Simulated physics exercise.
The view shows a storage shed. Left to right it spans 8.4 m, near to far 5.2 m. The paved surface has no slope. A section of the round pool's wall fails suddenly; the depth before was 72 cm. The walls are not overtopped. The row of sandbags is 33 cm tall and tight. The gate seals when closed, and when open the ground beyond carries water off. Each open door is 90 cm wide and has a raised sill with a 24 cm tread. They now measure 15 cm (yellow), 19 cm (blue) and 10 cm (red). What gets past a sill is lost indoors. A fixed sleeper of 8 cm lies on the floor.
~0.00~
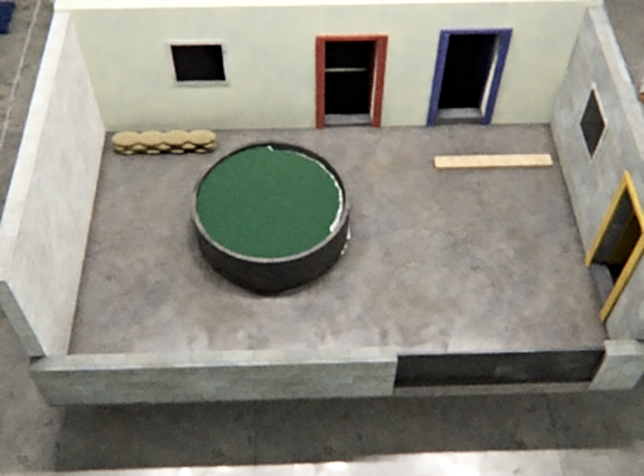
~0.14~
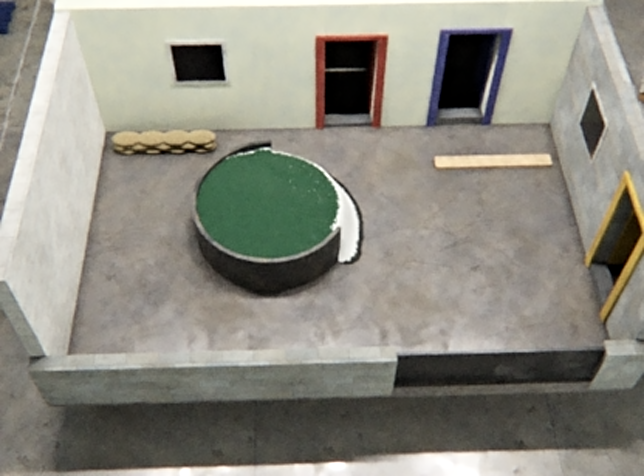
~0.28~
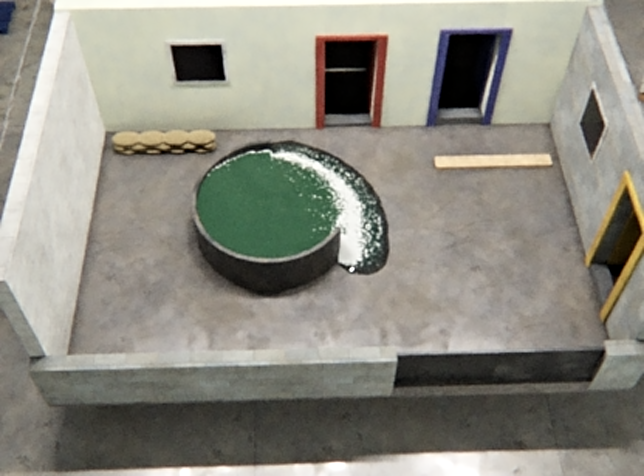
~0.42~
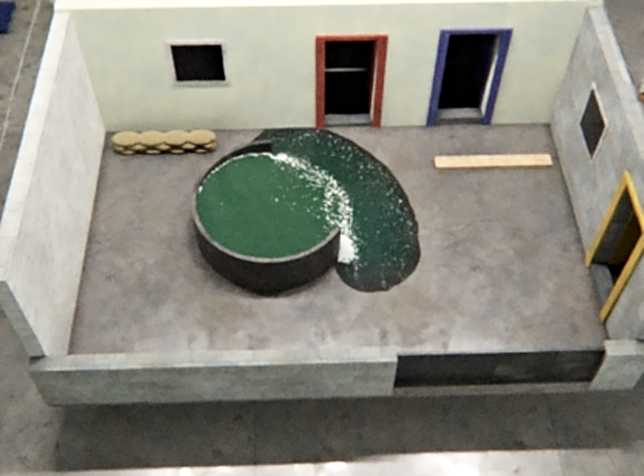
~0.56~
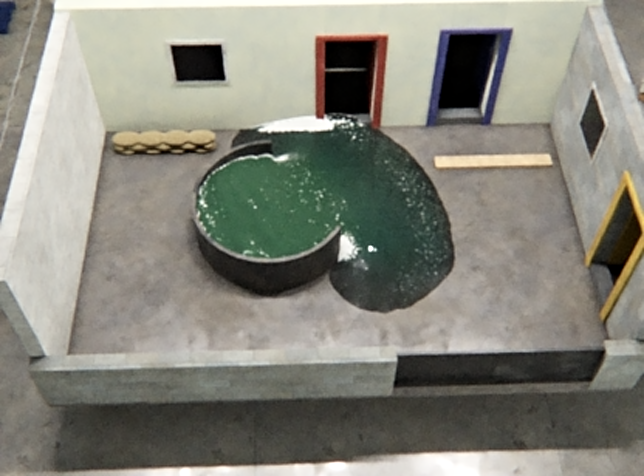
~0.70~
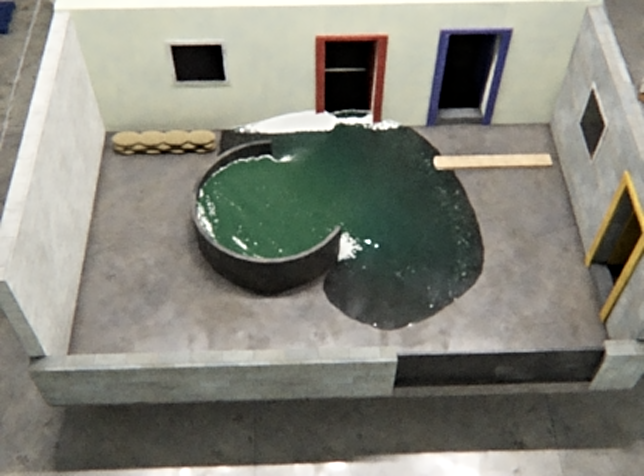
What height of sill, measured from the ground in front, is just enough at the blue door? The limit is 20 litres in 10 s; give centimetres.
At least 19 cm or so.
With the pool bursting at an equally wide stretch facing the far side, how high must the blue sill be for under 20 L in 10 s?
Some 11.0 cm.
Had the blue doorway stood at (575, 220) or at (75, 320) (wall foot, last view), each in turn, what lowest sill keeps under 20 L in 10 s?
About 21 and 13.5 cm.
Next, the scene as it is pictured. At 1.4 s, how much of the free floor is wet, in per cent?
Some 50 per cent of it.
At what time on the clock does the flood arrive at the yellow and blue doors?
Arrival: Yellow 1.4 s, blue 0.9 s.
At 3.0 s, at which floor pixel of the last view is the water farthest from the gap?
Around (611, 367).
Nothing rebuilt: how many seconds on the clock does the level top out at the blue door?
Near 4.0 s.
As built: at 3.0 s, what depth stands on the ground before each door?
Depths in cm: Yellow 16, blue 18, red 19.
After 1.4 s water covers 50 % of the floor, deepest (33 cm) near (375, 132); 16 cm at the blue door, 0 litres in over its 19 cm sill.
After 3.0 s water covers 55 % of the floor, deepest (43 cm) near (551, 149); 18 cm at the blue door, 5 litres in over its 19 cm sill.
After 10.0 s water covers 95 % of the floor, deepest (16 cm) near (63, 382); 6 cm at the blue door, 19 litres in over its 19 cm sill.
At the blue door as built, the water arrived by 1.0 s and peaked near 24 cm at 4.2 s.
With a sill of 15.5 cm, 46 litres would have come in within the 10 s; with 21 cm, 10 litres. So under 20 litres takes about 19 cm.
